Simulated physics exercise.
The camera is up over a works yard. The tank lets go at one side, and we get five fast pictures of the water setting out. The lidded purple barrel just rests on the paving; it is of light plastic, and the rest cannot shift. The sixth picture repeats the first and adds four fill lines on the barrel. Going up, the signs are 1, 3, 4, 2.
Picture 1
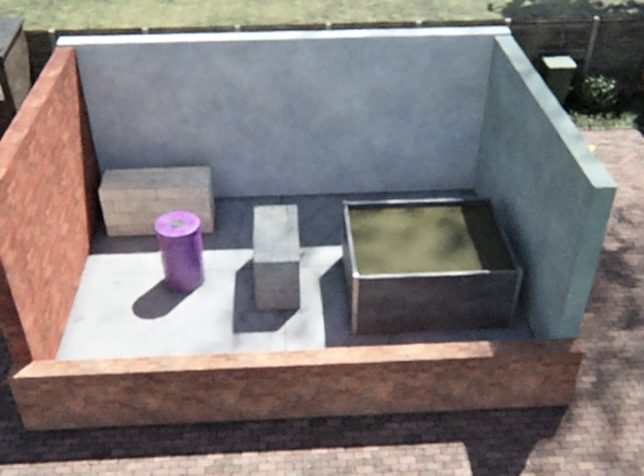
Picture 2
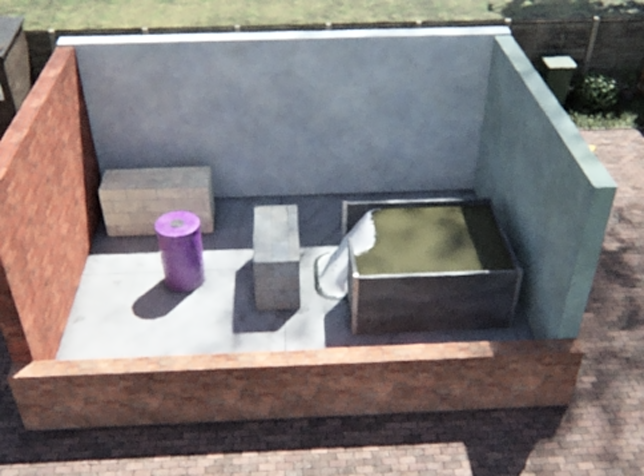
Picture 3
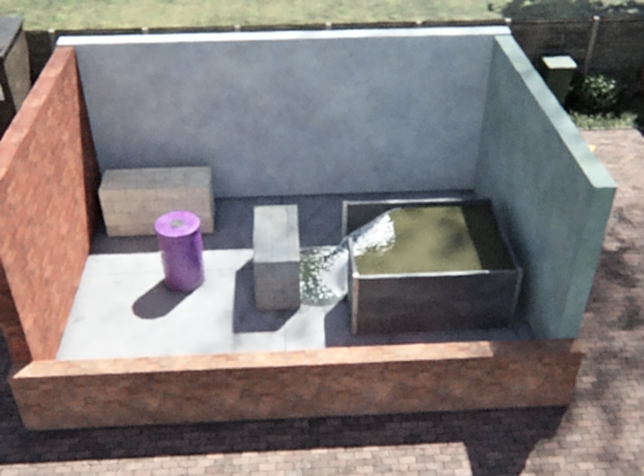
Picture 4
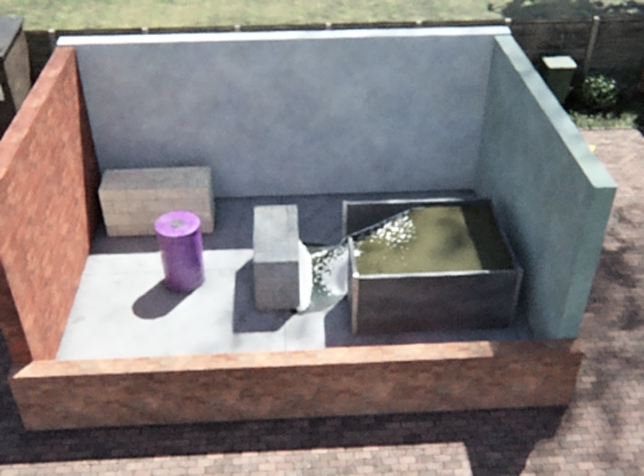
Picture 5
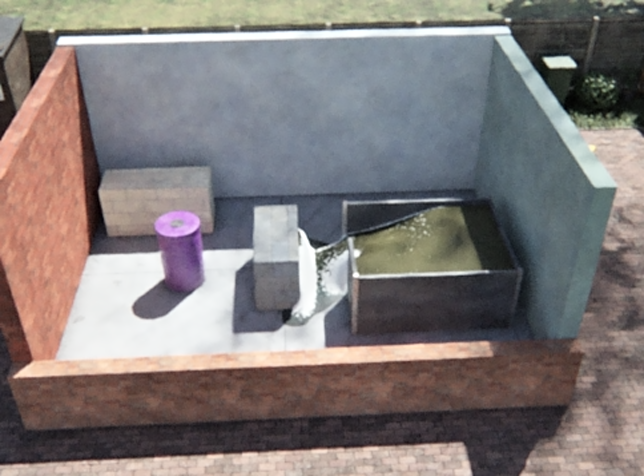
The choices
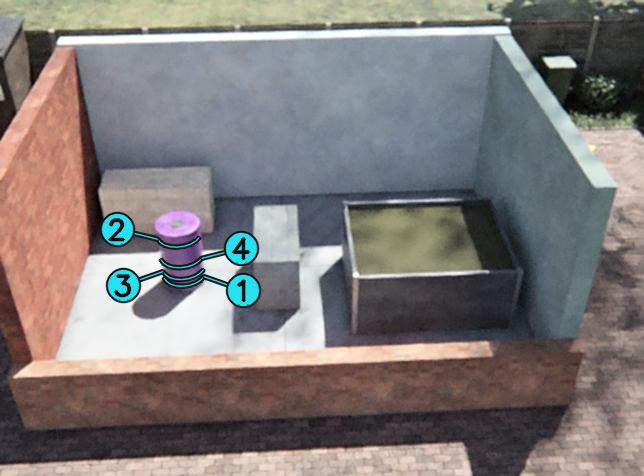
Water pouring from the left side of a full tank onto a walled yard floor and splashing against a grey block.
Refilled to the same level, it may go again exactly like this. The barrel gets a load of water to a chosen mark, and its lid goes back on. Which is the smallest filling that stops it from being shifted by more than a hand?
Choose 1.
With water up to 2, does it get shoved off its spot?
No.
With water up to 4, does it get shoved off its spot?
No, not at all.
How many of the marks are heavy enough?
All of the four.
On the marked copy, 1 at (182, 286); 2 at (177, 247); 3 at (181, 279); 4 at (180, 267); from the bottom up 1, 3, 4, 2.
For mark 1, it does not move.
For mark 2, it does not move.
For mark 3, it does not move.
For mark 4, it does not move.
